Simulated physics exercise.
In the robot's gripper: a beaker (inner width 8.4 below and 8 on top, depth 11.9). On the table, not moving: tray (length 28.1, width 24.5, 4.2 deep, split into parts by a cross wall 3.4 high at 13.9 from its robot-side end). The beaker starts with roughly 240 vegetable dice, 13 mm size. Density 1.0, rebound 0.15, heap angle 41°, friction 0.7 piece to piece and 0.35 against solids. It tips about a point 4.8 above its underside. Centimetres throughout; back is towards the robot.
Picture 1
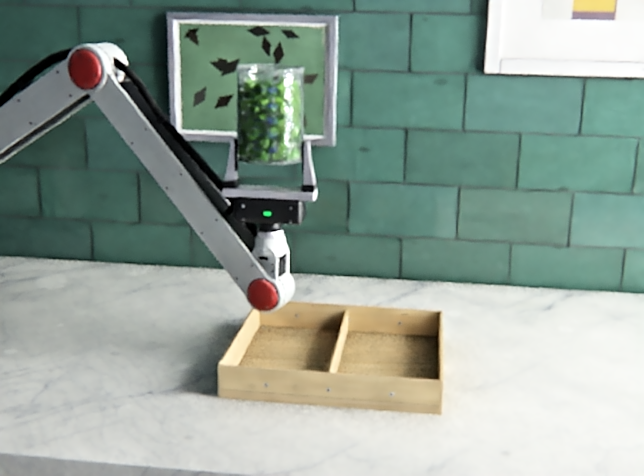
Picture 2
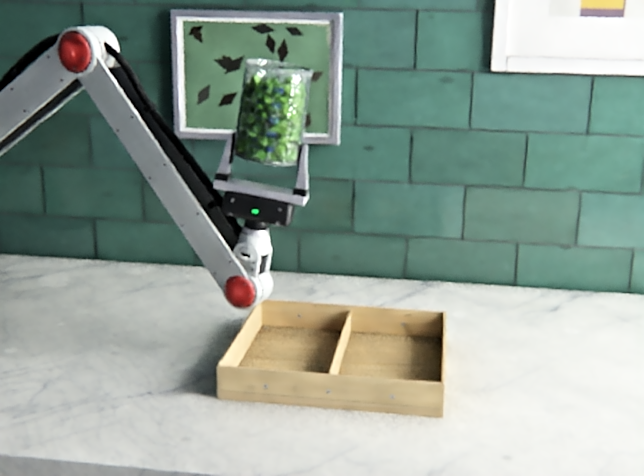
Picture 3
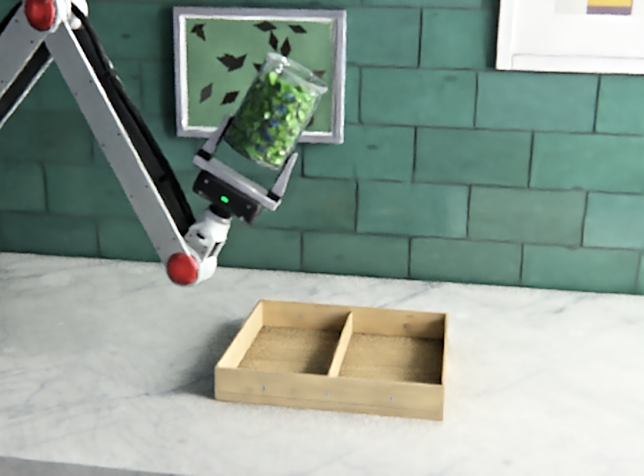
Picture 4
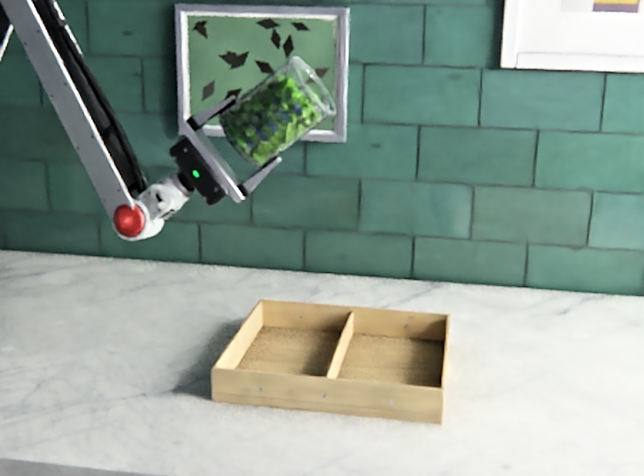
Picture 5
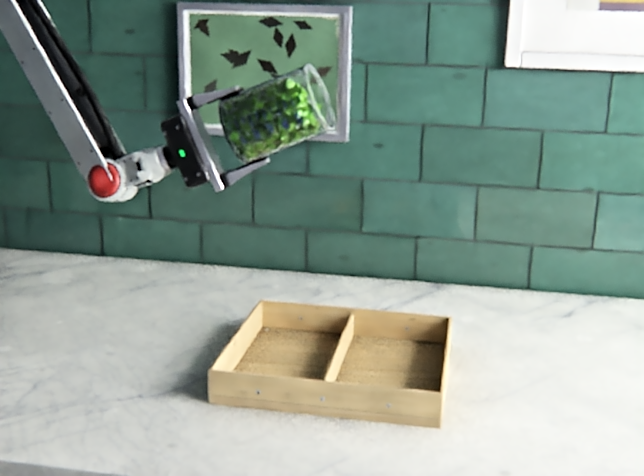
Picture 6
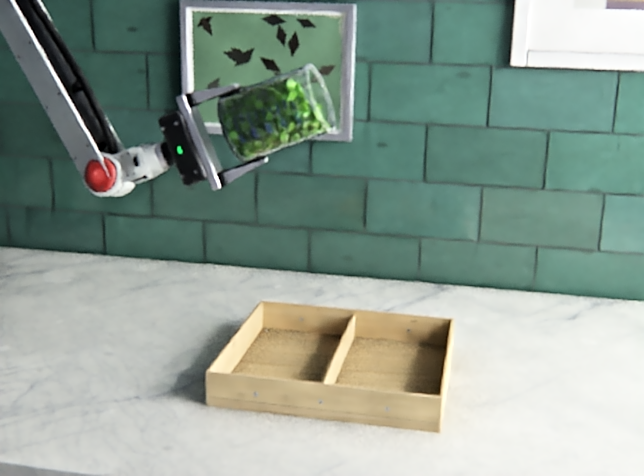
A white robot arm with red joint caps moves left and tilts a clear beaker of green vegetable dice in its dark gripper, above a pale marble counter seen from the front and slightly above. Behind stand green tiles and two framed artworks, with a divided wooden tray below. The beaker leans steeply rightward, the leaning slows, and the view drifts slightly.
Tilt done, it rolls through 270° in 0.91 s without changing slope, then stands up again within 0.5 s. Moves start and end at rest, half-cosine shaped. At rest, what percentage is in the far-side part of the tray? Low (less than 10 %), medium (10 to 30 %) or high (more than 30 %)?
A low share, less than 10 %, ends in the far-side part of the tray.
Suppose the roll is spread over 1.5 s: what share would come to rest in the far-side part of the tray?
It would be near 5 per cent.
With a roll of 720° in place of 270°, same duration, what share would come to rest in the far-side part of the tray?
It would be near 0 per cent.
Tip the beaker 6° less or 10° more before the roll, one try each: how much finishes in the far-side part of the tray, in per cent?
Some 0 and 10 per cent.
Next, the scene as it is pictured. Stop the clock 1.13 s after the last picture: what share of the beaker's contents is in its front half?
About 45 per cent.
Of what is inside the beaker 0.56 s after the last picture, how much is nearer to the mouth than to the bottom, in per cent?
Roughly 40 per cent.
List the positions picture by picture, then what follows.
Beaker middle at (270, 115), upright; upper third of the load around (269, 96), from x 245 to 295, top at y 80; 236 in the beaker, in the first frame.
Beaker middle at (272, 113), tipped 8°; upper third of the load around (272, 95), from x 240 to 300, top at y 80, in the second frame.
Beaker middle at (275, 113), tipped 29°; upper third of the load around (279, 97), from x 235 to 310, top at y 75, in the third frame.
Beaker middle at (277, 114), tipped 52°; upper third of the load around (281, 98), from x 230 to 315, top at y 80, in the fourth frame.
Beaker middle at (277, 115), tipped 66°; upper third of the load around (276, 99), from x 230 to 315, top at y 85, in the fifth frame.
Beaker middle at (276, 114), tipped 68°; upper third of the load around (275, 100), from x 230 to 325, top at y 80; 236 in the beaker, in the sixth frame.
Then, 0.56 s later, tipped 68°, highest piece 39 above the table; 236 in the beaker.
Then, 1.13 s later, tipped 41°, highest piece 40 above the table; 235 in the beaker, 1 in the far-side part.
Then, 1.61 s later, upright, highest piece 41 above the table; 235 in the beaker, 1 in the far-side part.
Then, 2.31 s later, upright, highest piece 41 above the table; 235 in the beaker, 1 in the far-side part.
At rest, 235 in the beaker, 1 in the far-side part. That is 0 % in the far-side part of the tray.
